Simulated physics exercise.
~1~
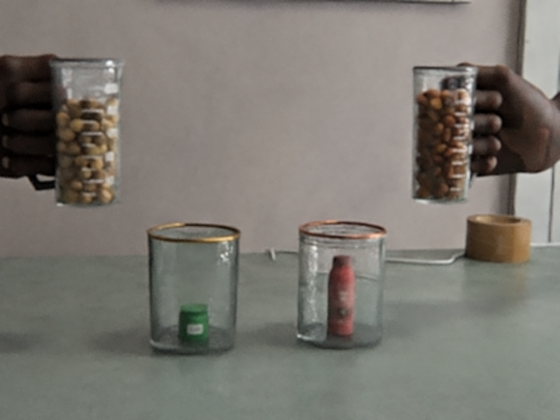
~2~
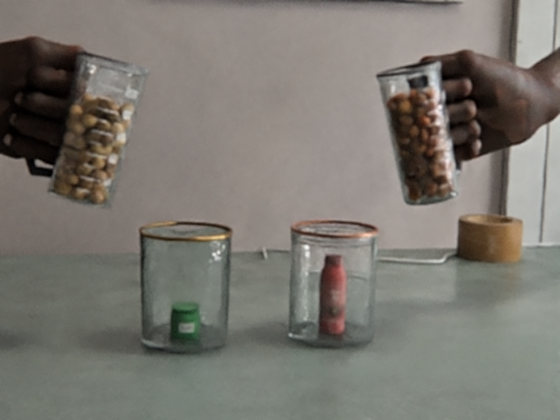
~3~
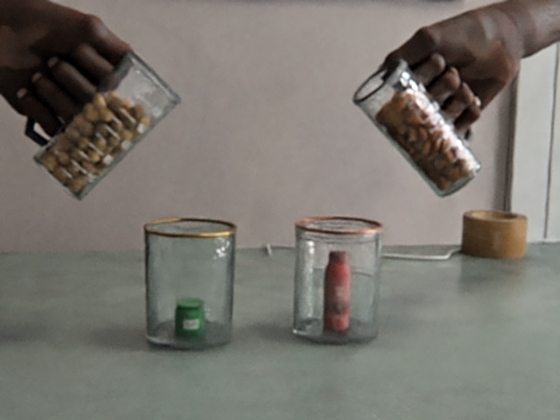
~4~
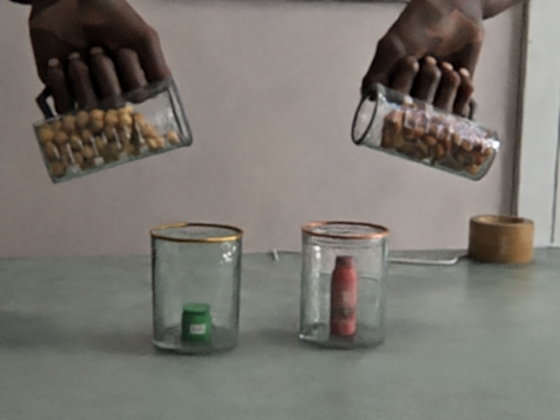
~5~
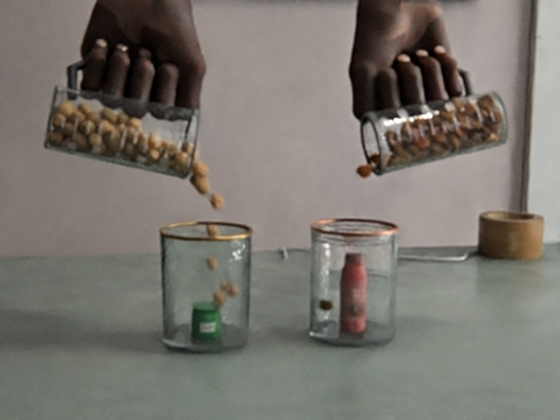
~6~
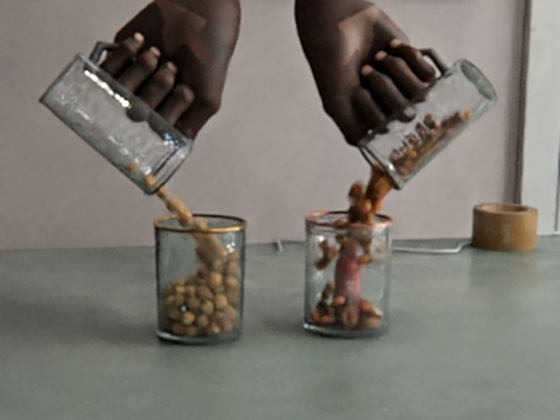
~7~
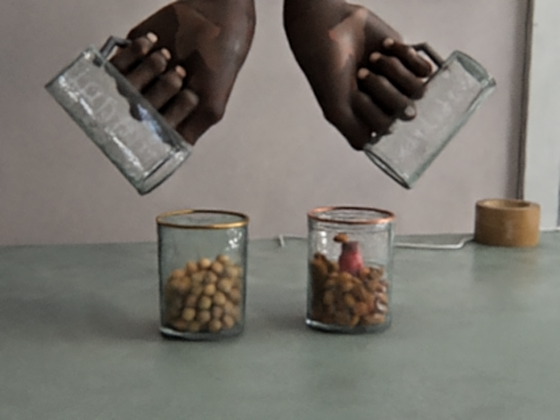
Two hands tipping cups of nuts into glasses below, burying the small green object while the red one's top stays showing.
